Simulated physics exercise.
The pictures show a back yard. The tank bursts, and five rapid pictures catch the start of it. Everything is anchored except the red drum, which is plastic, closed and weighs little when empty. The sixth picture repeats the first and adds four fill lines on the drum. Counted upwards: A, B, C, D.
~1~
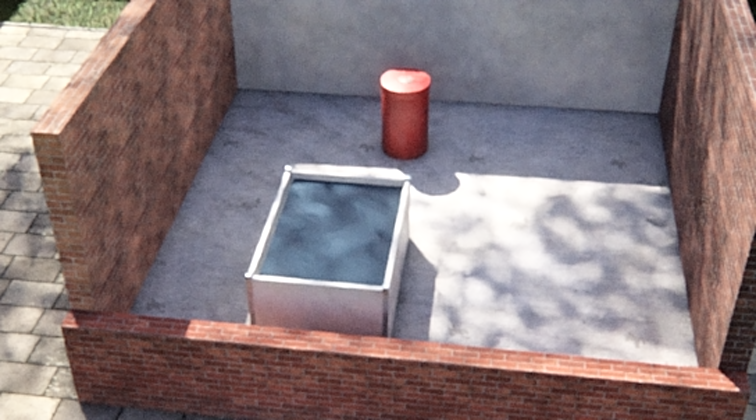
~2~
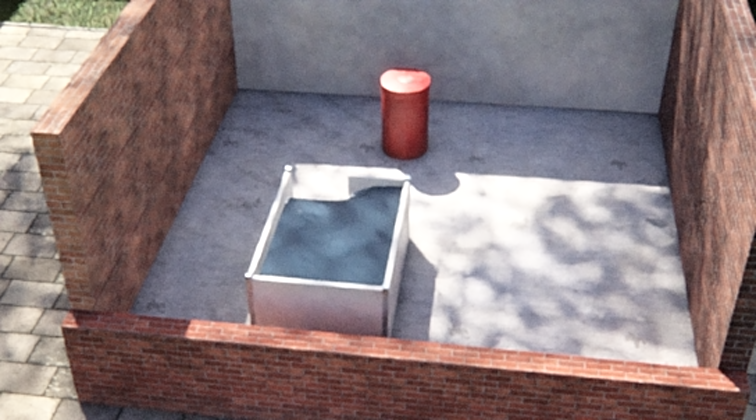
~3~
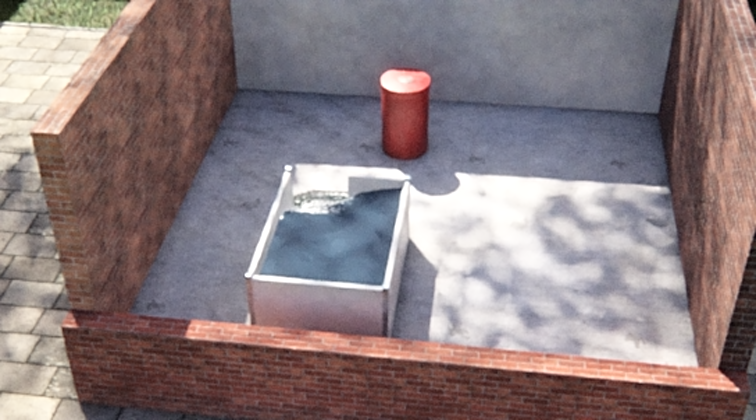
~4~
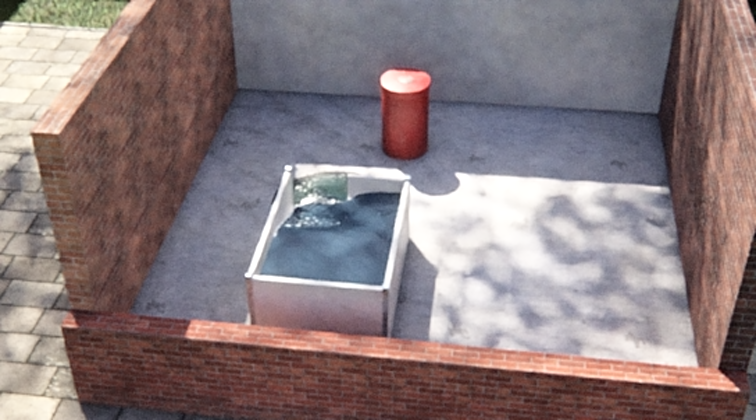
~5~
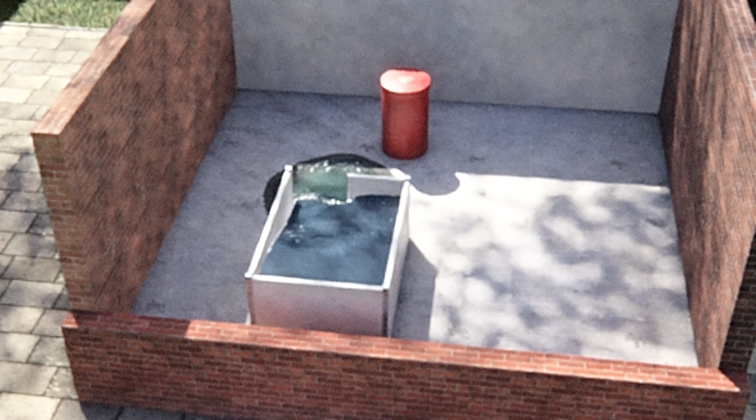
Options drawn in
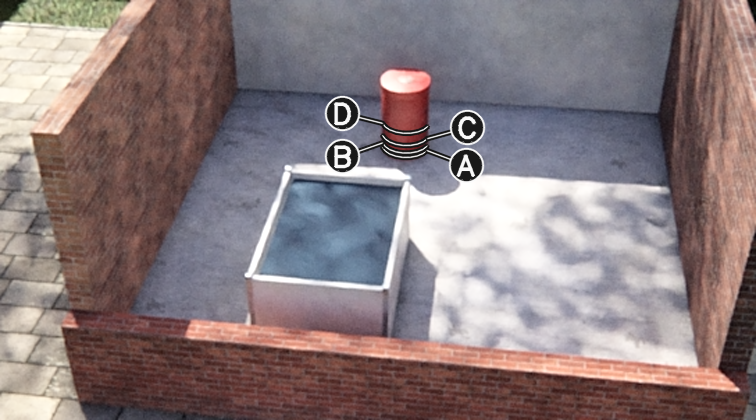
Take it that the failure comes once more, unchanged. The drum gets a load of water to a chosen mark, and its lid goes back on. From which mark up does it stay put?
Choose C.
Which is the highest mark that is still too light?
B.
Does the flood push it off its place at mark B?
Yes, it does.
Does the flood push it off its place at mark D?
No, not at all.
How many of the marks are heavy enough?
Two.
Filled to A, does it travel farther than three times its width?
Yes, it does.
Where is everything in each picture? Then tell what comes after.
Lid of the red drum at (406, 80); tank full, its middle at (334, 232).
Water covers 1 % of the ground, mostly out of sight from here.
Water covers 2 % of the ground, mostly out of sight from here.
Water covers 4 % of the ground, mostly out of sight from here.
Lid of the red drum at (406, 80); water covers 7 % of the ground and is seen nearest the drum at (371, 164).
On the marked copy, A at (402, 157); B at (402, 153); C at (403, 145); D at (403, 133); from the bottom up A, B, C, D.
If A is chosen, it is pushed about 5 times its own width away.
If B is chosen, it is pushed about its own width away.
If C is chosen, it does not move.
If D is chosen, it does not move.
